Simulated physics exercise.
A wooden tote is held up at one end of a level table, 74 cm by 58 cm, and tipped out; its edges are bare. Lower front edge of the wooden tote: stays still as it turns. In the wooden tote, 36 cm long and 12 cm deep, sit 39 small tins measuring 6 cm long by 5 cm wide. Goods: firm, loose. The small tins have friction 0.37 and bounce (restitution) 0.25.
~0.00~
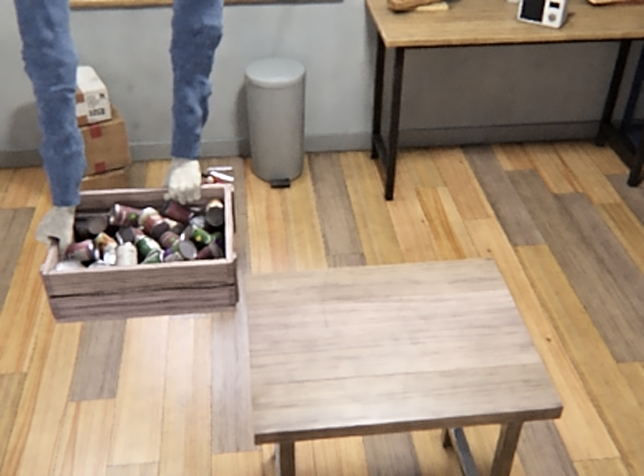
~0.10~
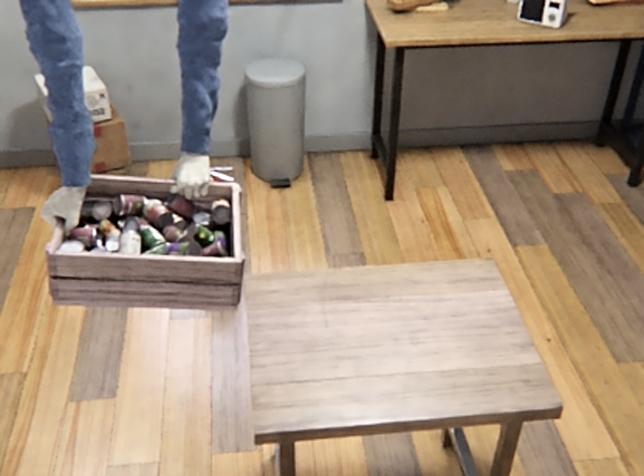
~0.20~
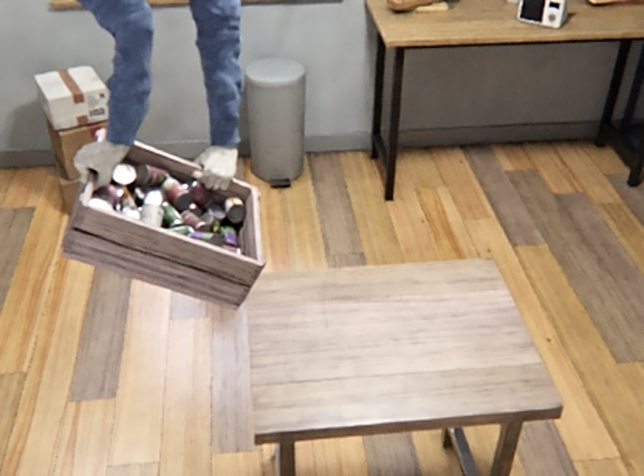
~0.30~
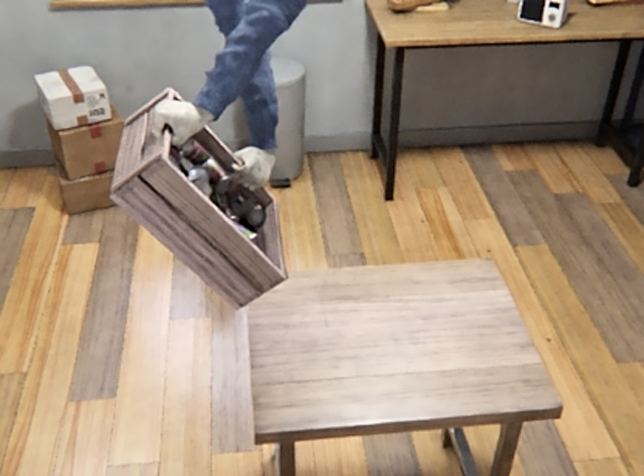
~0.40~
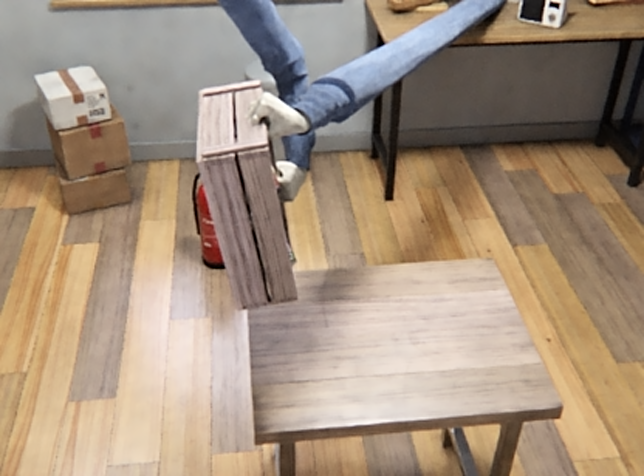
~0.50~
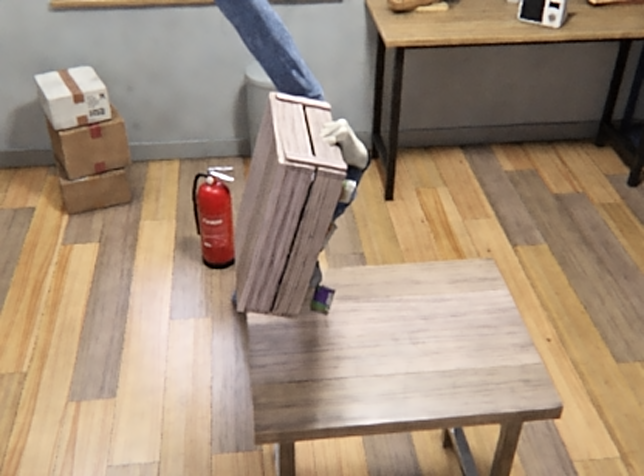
In a room with a wooden floor, gloved hands steeply tilt a wooden crate of small tins.
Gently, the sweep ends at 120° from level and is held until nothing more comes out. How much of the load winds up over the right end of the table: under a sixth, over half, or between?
Over the right end of the table: Between one sixth and one half of them.
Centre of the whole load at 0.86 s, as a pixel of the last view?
Somewhere around (429, 319) in pixels.
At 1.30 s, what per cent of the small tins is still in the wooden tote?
Still in there: Some 0 per cent.
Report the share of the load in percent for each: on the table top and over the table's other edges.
Close to 40 and 35 percent respectively.
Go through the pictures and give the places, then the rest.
In the first frame (each is followed by its nearest rim corner in this view), wooden tote, (49, 272); 0° from level; none out.
In the second frame, wooden tote, (56, 252); 8° from level.
In the third frame, wooden tote, (90, 205); 28° from level.
In the fourth frame, wooden tote, (168, 162); 54° from level.
In the fifth frame, wooden tote, (269, 154); 82° from level.
In the sixth frame, wooden tote, (344, 179); 105° from level; 2 out, the lowest tin at (322, 300).
After 0.86 s, tilt 120°; 38 on the table top and 1 in the air.
After 1.30 s, tilt 120°; 23 on the table top, 8 over the right end of the table and 8 over the table's other edges.
After 1.92 s, tilt 120°; 17 on the table top, 11 over the right end of the table and 11 over the table's other edges.
Outcome (at 2.72 s), 15 on the table top, 11 over the right end of the table and 13 over the table's other edges. Asked share, 11 of 39, 28 per cent.
